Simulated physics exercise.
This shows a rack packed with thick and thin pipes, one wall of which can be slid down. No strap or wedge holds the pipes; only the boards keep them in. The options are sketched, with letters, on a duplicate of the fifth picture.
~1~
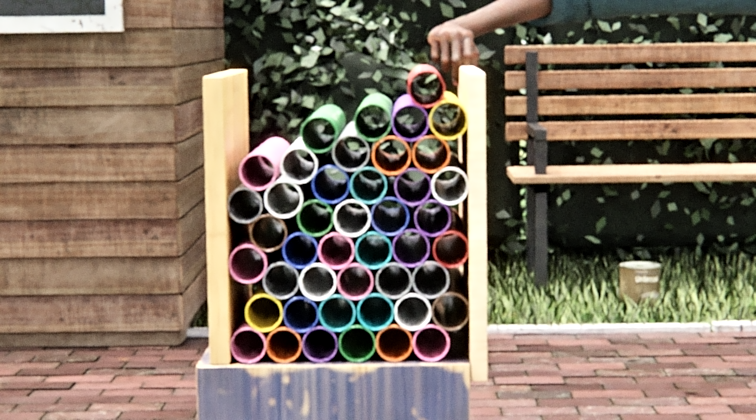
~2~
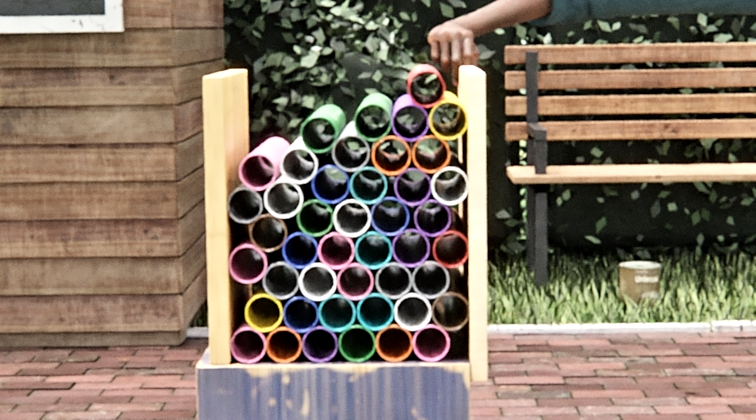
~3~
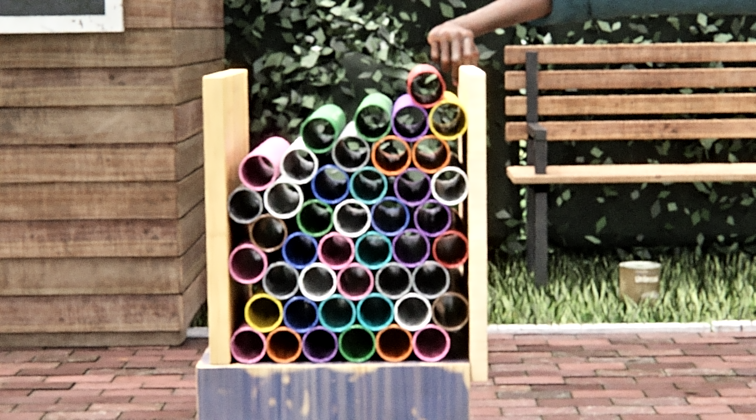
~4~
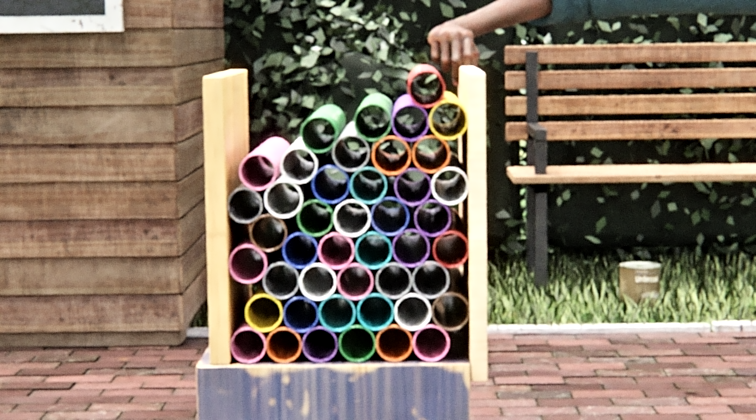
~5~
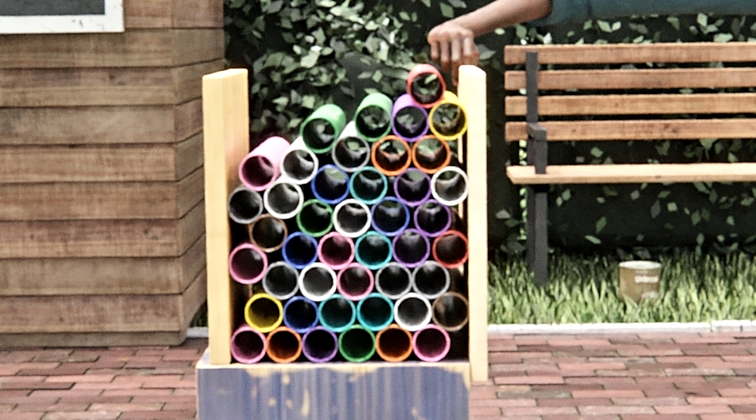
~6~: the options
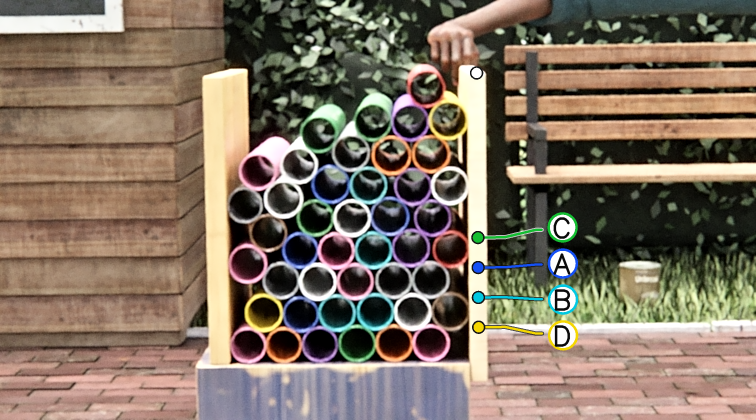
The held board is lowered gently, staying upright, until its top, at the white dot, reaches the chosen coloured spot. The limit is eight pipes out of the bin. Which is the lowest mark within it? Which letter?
The last mark within the limit is A.
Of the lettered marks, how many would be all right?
Two of them.
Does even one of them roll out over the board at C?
Yes, at C.
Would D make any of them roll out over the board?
Yes, at D.
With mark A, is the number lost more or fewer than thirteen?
Fewer than thirteen.
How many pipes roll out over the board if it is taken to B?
At B the number is ten.
On the copy, A at (478, 267); B at (479, 298); C at (478, 237); D at (479, 328); the white dot at (477, 73).
On A. First, top of the board (469, 155).
Then, top of the board (469, 246).
Finally, top of the board (469, 267), about five out over the board.
By contrast, B more than eight out over the board; C about five out over the board; D more than eight out over the board.
